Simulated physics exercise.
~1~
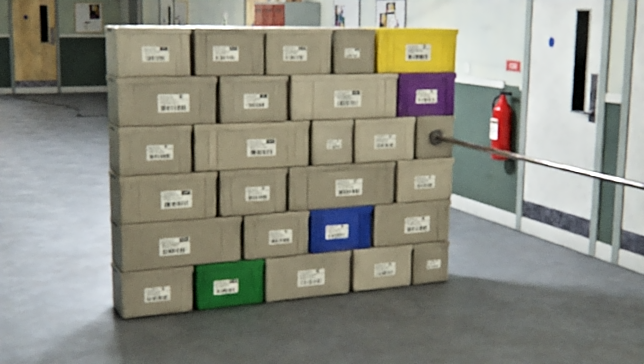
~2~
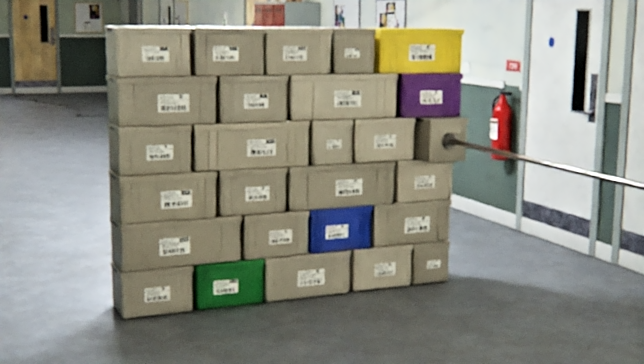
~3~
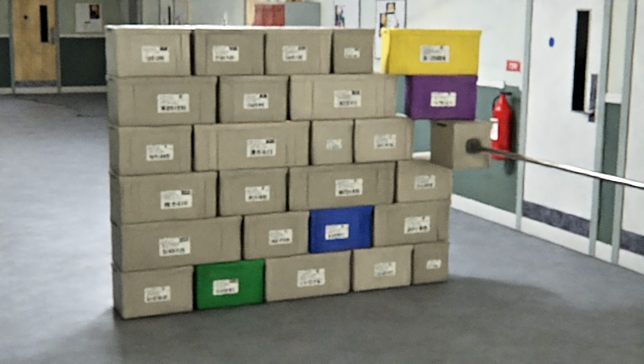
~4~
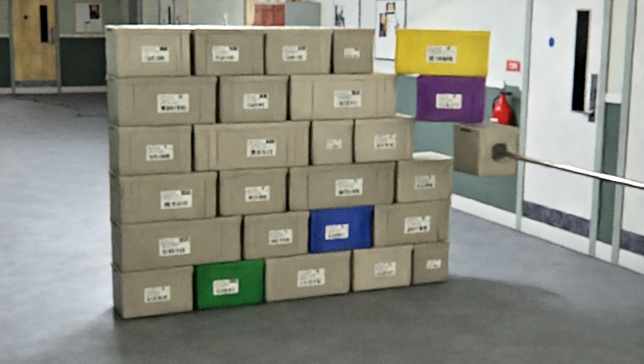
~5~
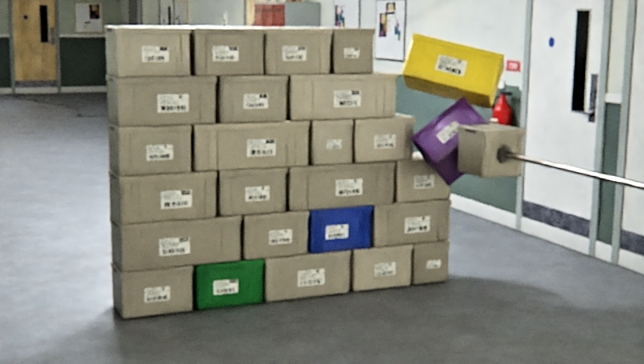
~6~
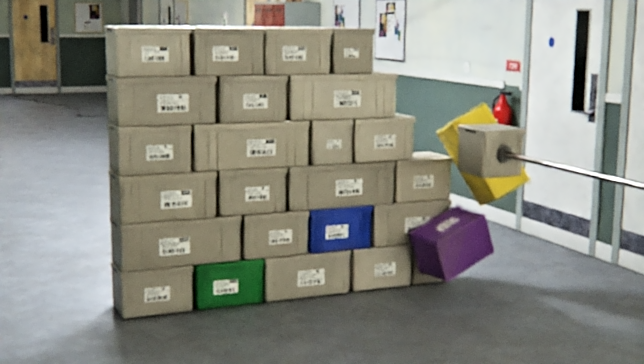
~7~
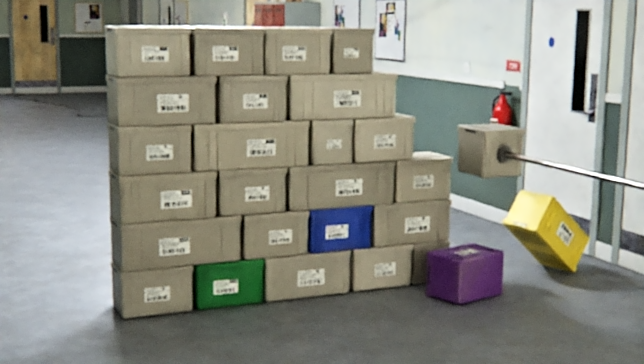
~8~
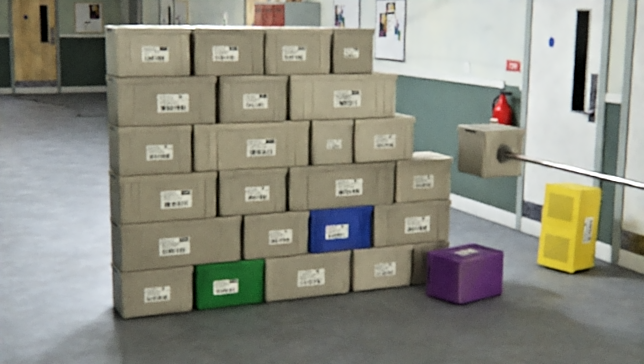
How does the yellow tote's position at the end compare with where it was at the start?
At the start the yellow tote sits at the top right corner of the wall. By the end it rests on the floor to the right of the wall, beyond the purple tote.
